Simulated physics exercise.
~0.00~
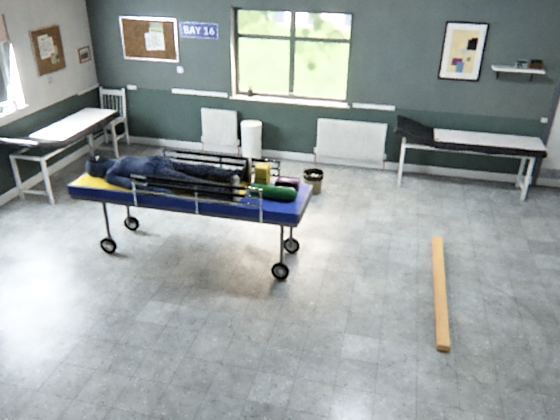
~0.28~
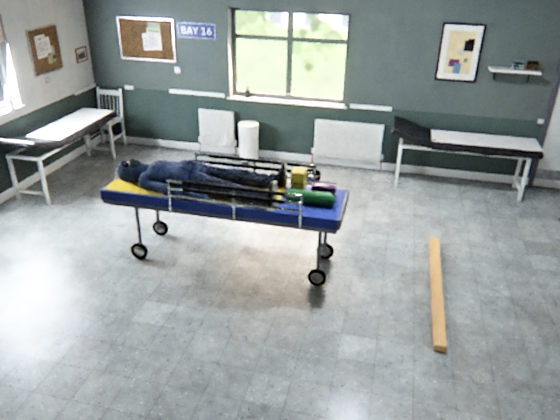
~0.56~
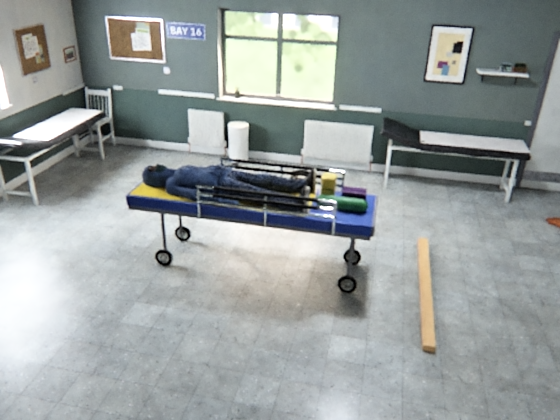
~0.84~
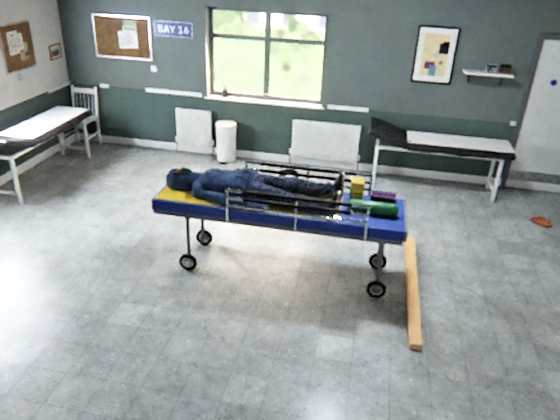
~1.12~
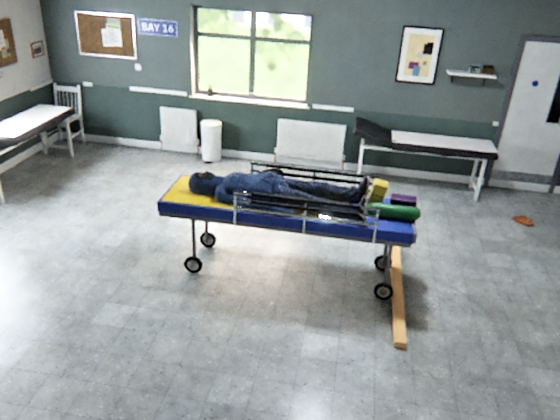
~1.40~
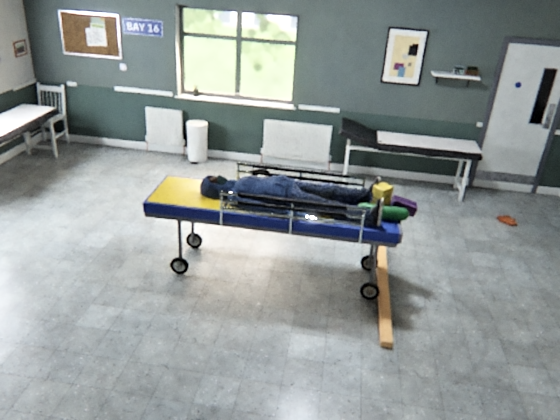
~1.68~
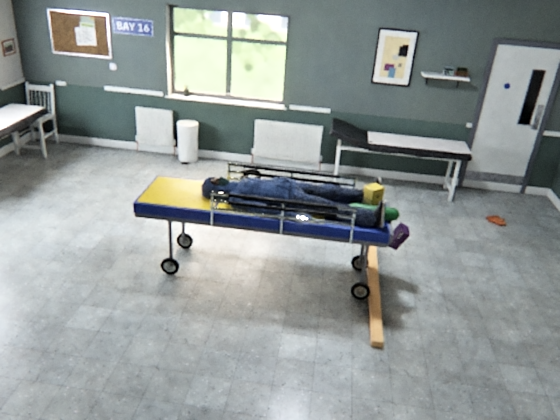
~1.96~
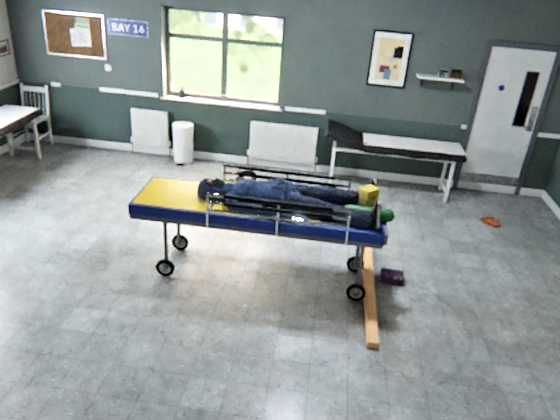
In a grey-floored hospital bay with a window and side couches, a limp figure in blue lies on a wheeled trolley, with a yellow pump, a purple box and a green gas bottle beyond the feet. The trolley rolls right, feet first, toward a wooden sill on the floor. It stops short at the sill without tilting, but the figure and the loose items keep sliding toward the foot end. The purple box tips over the edge and drops to the floor, landing beyond the sill. The pump and green bottle stay aboard, and the sleeper's feet stay on the trolley.
